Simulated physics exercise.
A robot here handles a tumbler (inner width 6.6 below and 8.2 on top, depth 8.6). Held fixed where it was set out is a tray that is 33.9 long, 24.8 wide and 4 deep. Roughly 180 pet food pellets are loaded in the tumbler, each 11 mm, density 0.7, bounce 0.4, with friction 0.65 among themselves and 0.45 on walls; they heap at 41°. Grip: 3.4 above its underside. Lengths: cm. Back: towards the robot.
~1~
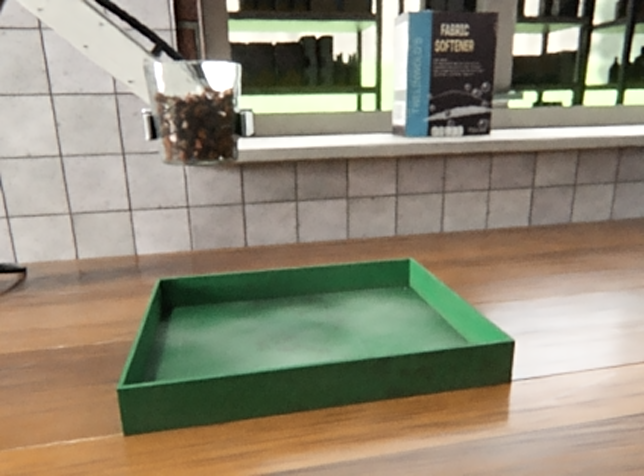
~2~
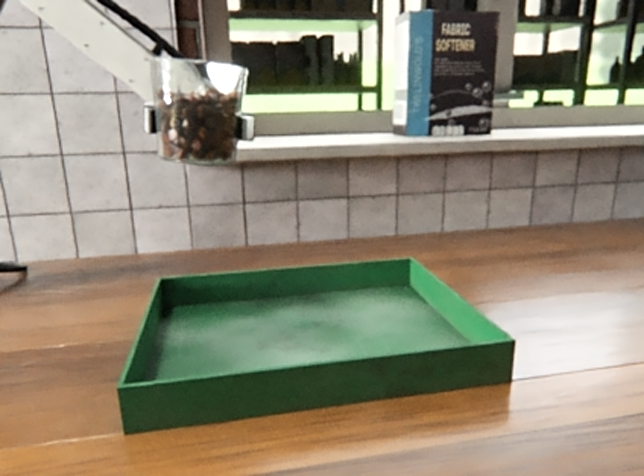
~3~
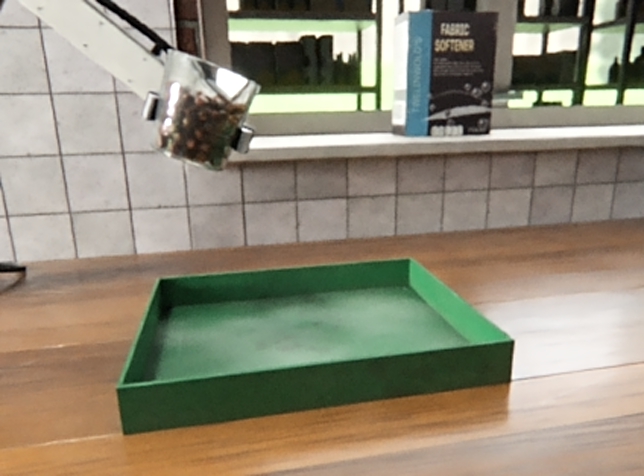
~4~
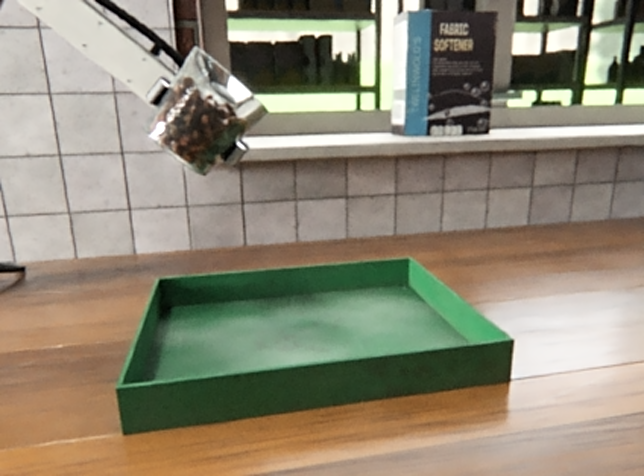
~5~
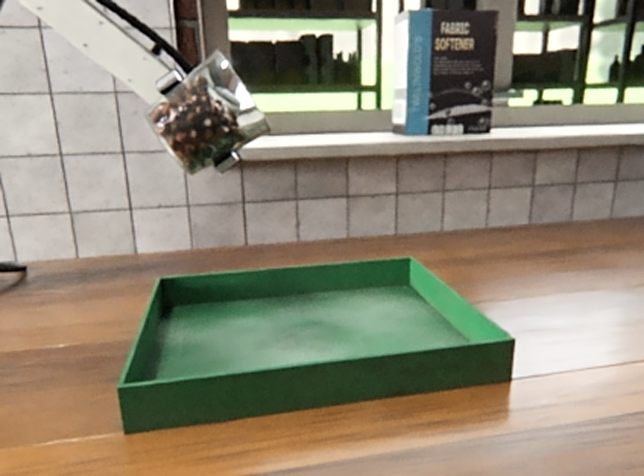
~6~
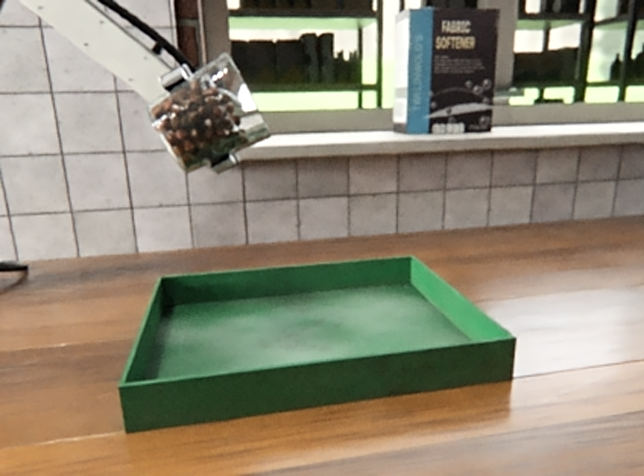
Above a green tray on a wooden counter, a robot arm steadily tilts a clear tumbler of pellets.
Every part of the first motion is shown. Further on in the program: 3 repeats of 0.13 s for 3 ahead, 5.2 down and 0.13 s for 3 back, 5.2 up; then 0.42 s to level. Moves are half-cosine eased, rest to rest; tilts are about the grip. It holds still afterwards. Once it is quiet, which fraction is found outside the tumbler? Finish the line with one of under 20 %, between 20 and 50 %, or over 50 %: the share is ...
The share is under 20 %.
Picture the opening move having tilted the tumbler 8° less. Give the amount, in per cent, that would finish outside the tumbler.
Some 0 %.
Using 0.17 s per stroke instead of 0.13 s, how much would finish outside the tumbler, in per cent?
Then roughly 0 percent.
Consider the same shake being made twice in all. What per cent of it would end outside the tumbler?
About 5 per cent, then.
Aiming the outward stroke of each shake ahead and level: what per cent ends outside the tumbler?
Result: Approx. 55 %.
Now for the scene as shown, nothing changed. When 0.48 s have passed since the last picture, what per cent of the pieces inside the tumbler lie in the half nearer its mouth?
Some 40 percent is in that half.
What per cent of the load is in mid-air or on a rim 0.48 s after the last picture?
Estimated fraction: Near 1 %.
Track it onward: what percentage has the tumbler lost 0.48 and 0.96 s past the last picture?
Around 0 % and around 5 %.
Then, 0.48 s after the last picture, tilted 64° forward, highest piece 25 above the table; 171 in the tumbler, 2 in the tray, 2 in flight or on a rim.
Then, 0.96 s after the last picture, tilted 39° forward, highest piece 26 above the table; 165 in the tumbler, 10 in the tray.
Then, 1.40 s after the last picture, level, highest piece 29 above the table; 165 in the tumbler, 10 in the tray.
Then, 2.45 s after the last picture, level, highest piece 29 above the table; 165 in the tumbler, 10 in the tray.
Final count, 165 in the tumbler, 10 in the tray. That is 6 % outside the tumbler.
